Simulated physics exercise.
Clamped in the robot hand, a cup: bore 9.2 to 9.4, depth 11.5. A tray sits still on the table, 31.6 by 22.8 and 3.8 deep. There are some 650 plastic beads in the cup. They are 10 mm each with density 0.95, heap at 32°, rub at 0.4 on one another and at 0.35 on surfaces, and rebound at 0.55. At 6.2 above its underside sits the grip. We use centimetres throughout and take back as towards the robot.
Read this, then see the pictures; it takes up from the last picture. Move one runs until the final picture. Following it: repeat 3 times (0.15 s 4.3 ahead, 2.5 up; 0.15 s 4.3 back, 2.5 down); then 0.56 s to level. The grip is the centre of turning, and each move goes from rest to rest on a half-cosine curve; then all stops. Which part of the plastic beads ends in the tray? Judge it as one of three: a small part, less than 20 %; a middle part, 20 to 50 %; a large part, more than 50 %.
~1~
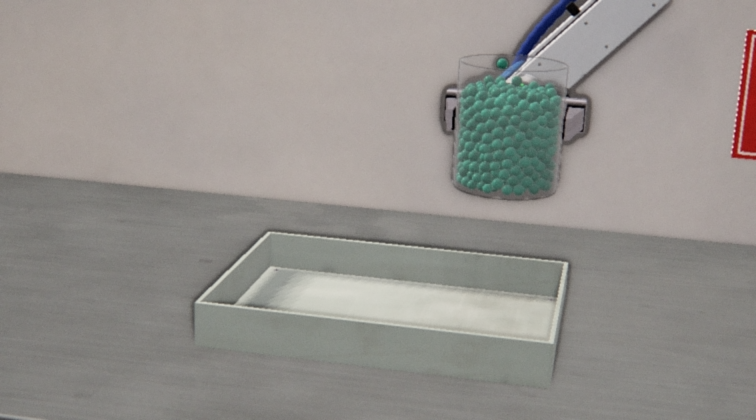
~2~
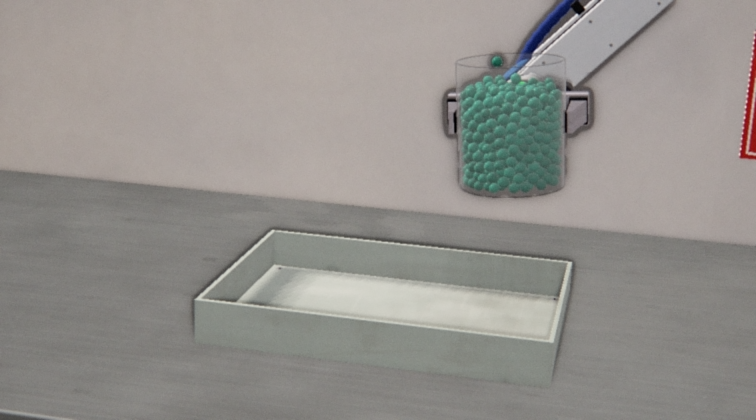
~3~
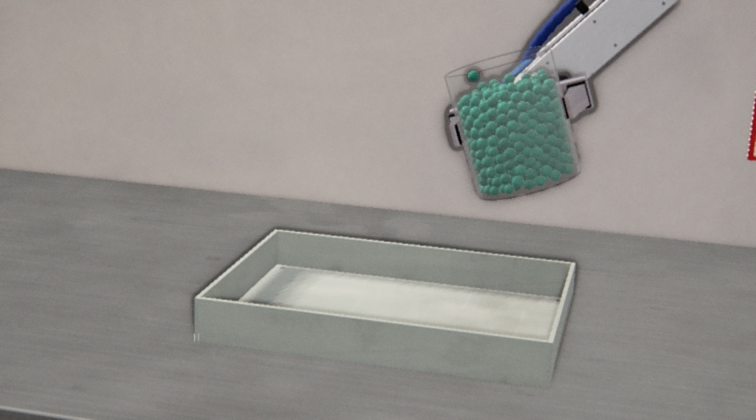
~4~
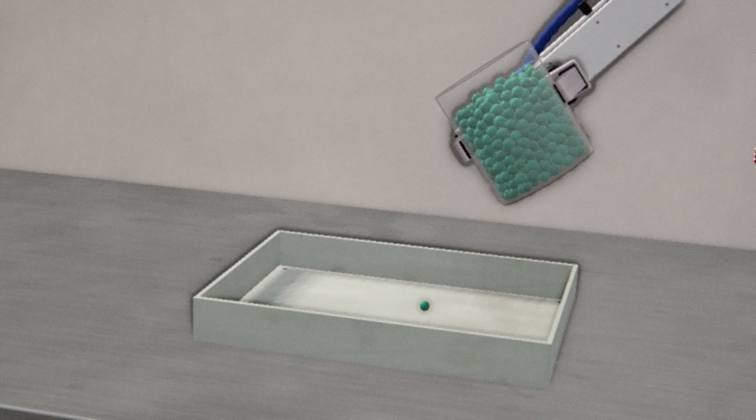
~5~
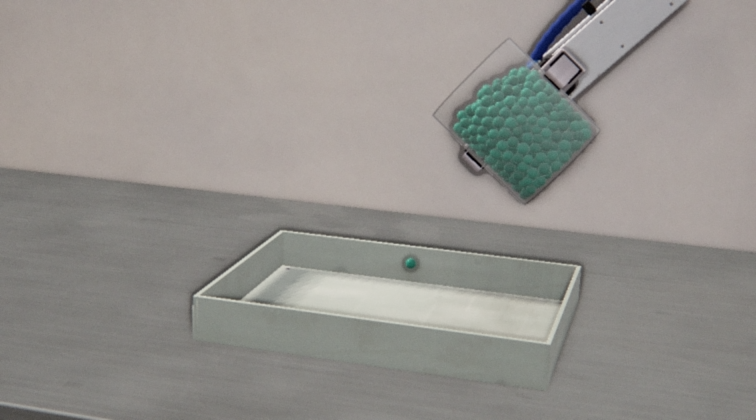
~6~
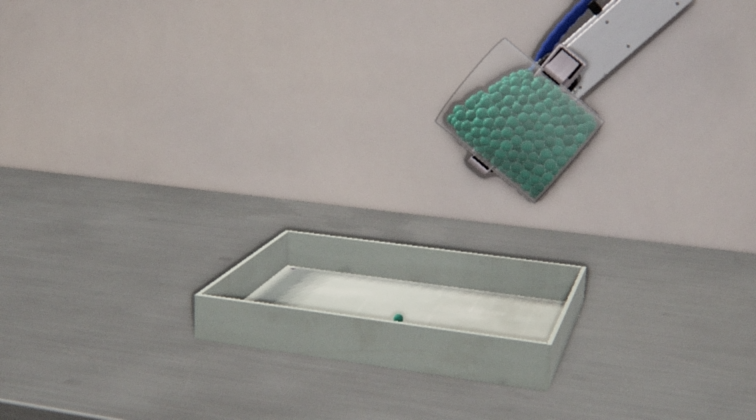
A middle part, 20 to 50 %.
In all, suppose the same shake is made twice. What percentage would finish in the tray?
In that case it would be roughly 25 per cent.
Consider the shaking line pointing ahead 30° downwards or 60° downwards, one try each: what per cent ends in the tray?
I'd say close to 10 percent for the first and close to 0 percent for the second.
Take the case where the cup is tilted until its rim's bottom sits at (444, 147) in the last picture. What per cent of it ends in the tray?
About 70 percent.
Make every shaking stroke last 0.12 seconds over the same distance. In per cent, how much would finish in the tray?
In that case about 45 in a hundred.
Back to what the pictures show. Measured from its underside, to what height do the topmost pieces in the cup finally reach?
I'd put it at close to 9.0 centimetres.
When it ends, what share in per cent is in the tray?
Estimate: Roughly 30 %.
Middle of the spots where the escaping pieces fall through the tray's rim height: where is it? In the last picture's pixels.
Check roughly (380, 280) in the last picture.
Then, 0.58 s after the last picture, tilted 55° forward, highest piece 23 above the table; 520 in the cup, 84 in the tray, 50 in flight or on a rim.
Then, 1.17 s after the last picture, tilted 29° forward, highest piece 24 above the table; 460 in the cup, 191 in the tray, 2 on the table or floor, 1 in flight or on a rim.
Then, 1.66 s after the last picture, level, highest piece 24 above the table; 460 in the cup, 191 in the tray, 3 on the table or floor.
Then, 2.71 s after the last picture, level, highest piece 24 above the table; 460 in the cup, 191 in the tray, 3 on the table or floor.
Final count, 460 in the cup, 191 in the tray, 3 on the table or floor. That is 29 % in the tray.
